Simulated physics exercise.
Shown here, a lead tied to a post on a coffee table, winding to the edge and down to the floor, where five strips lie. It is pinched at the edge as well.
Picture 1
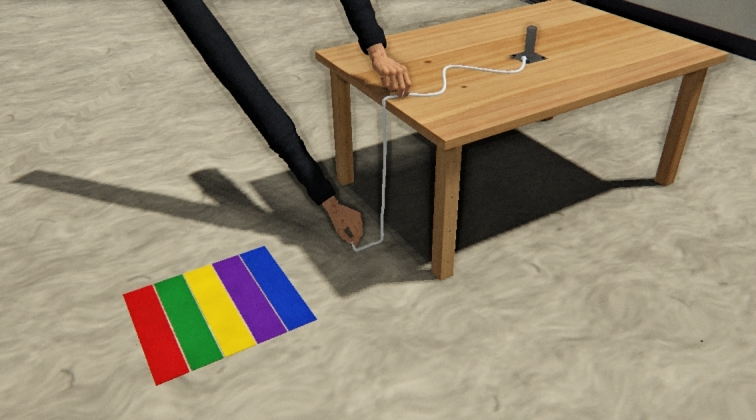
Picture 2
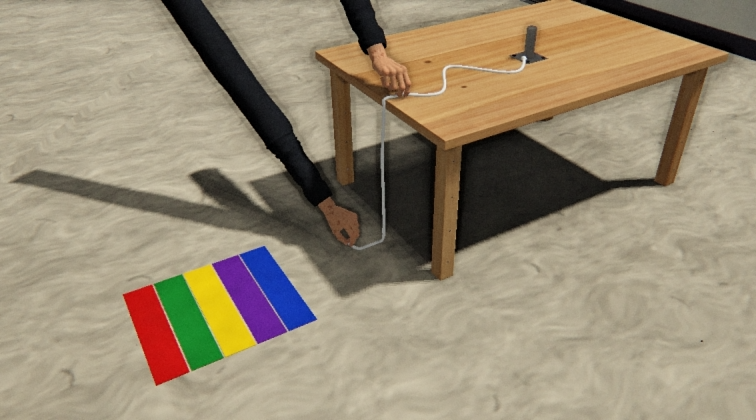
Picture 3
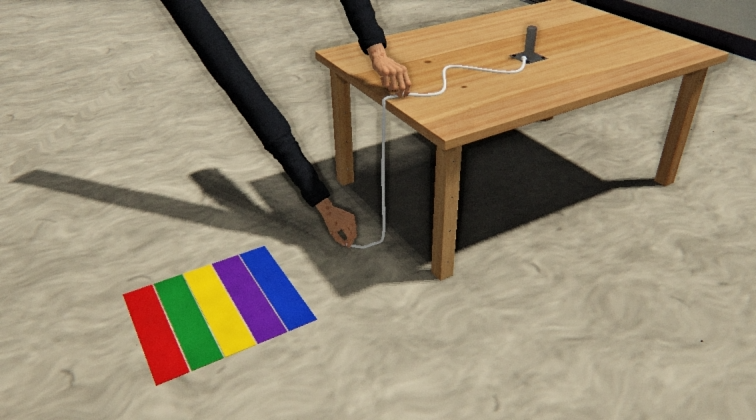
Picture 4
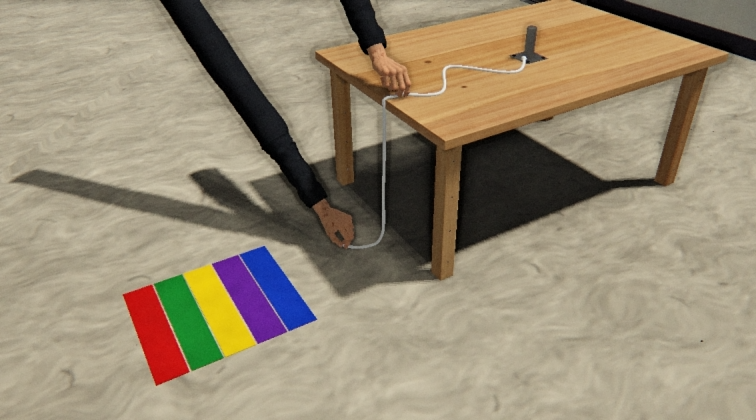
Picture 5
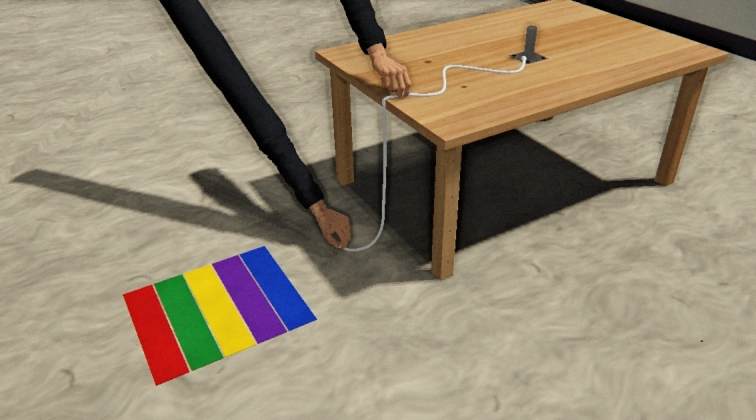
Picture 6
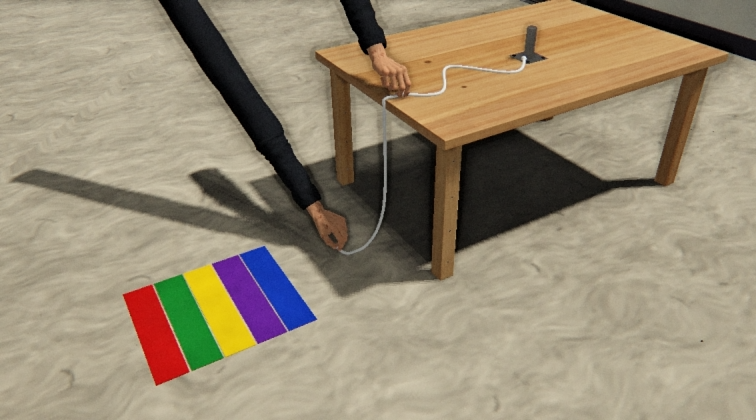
Hand near the floor drawing the end of a white cord slightly left, another hand pinching it at the wooden table's edge.
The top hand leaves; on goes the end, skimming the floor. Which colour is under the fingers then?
The end stops over the green strip.
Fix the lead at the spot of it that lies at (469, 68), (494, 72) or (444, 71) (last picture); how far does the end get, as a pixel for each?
Near (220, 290), (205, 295) and (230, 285).
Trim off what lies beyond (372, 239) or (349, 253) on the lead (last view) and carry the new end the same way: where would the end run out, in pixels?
The places are (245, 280) and (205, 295).
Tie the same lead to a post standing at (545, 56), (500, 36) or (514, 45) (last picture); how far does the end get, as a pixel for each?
About (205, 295), (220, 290) and (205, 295).
Early on, end near (238, 284); over purple.
Midway, end near (206, 296); over yellow.
At the end of the slack, end near (185, 303); over green. It gets as far as the green strip.
